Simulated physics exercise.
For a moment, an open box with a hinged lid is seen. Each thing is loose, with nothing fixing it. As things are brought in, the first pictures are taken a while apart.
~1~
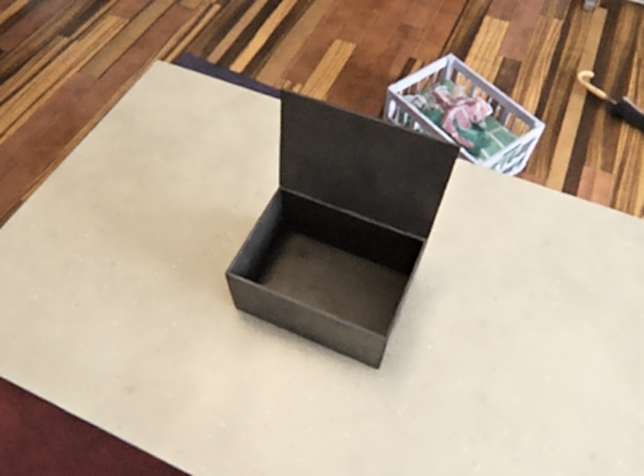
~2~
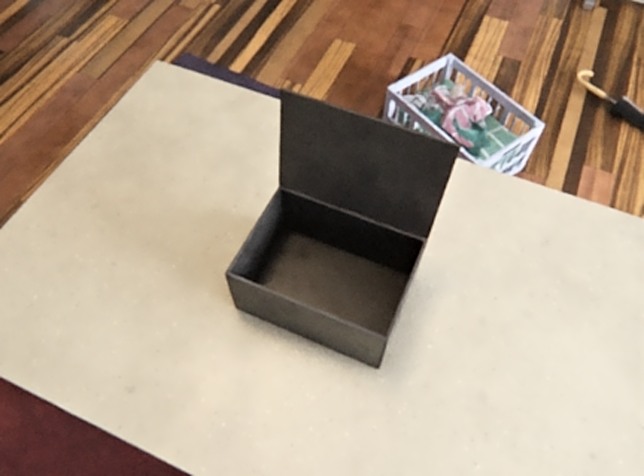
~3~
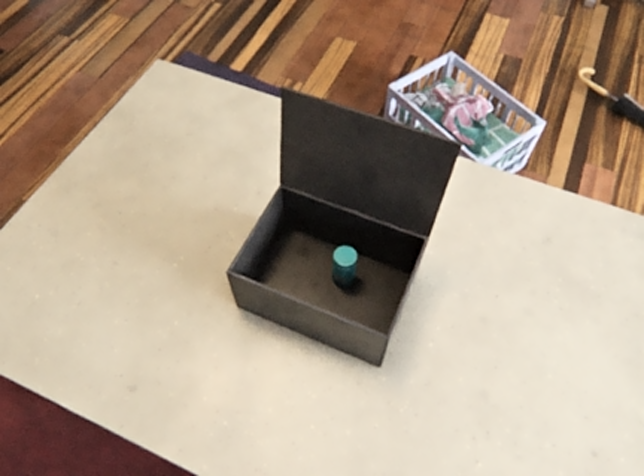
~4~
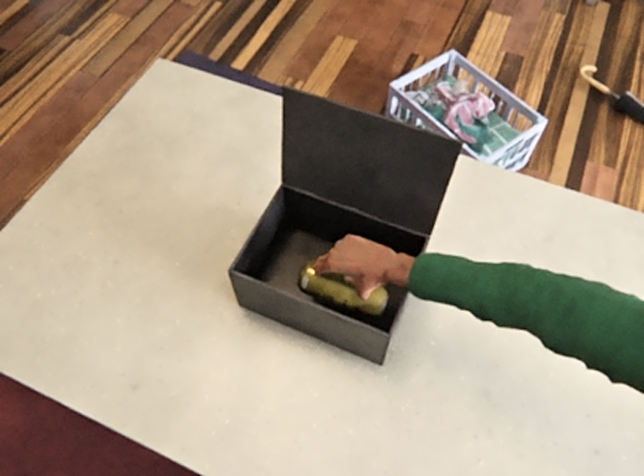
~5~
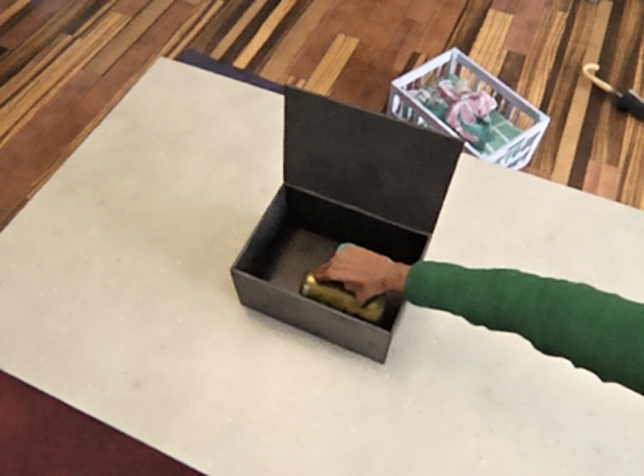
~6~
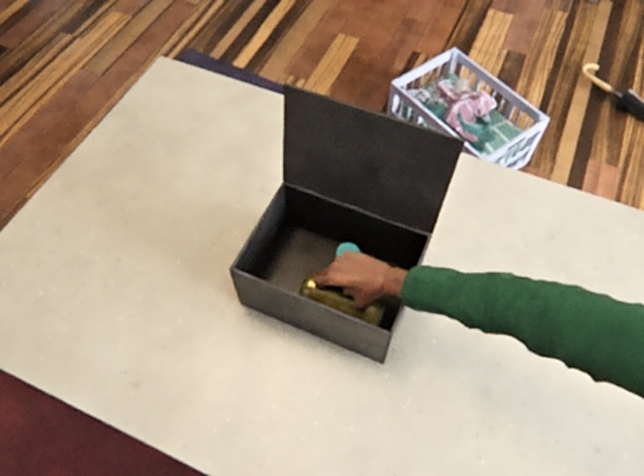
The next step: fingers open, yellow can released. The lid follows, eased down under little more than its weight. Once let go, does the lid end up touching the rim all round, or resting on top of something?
The lid ends up touching the rim all round.
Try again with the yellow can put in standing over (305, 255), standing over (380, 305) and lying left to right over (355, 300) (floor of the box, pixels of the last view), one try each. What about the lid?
First, it stays ajar; second, it stays ajar; third, it shuts flat.
Then, 1.50 s later than the last frame, lid 73° above the rim.
Then, 1.80 s later than the last frame, lid 35° above the rim.
When it is over, lid shut; both as before. End places, in pixels of the last picture, yellow can near (342, 302).
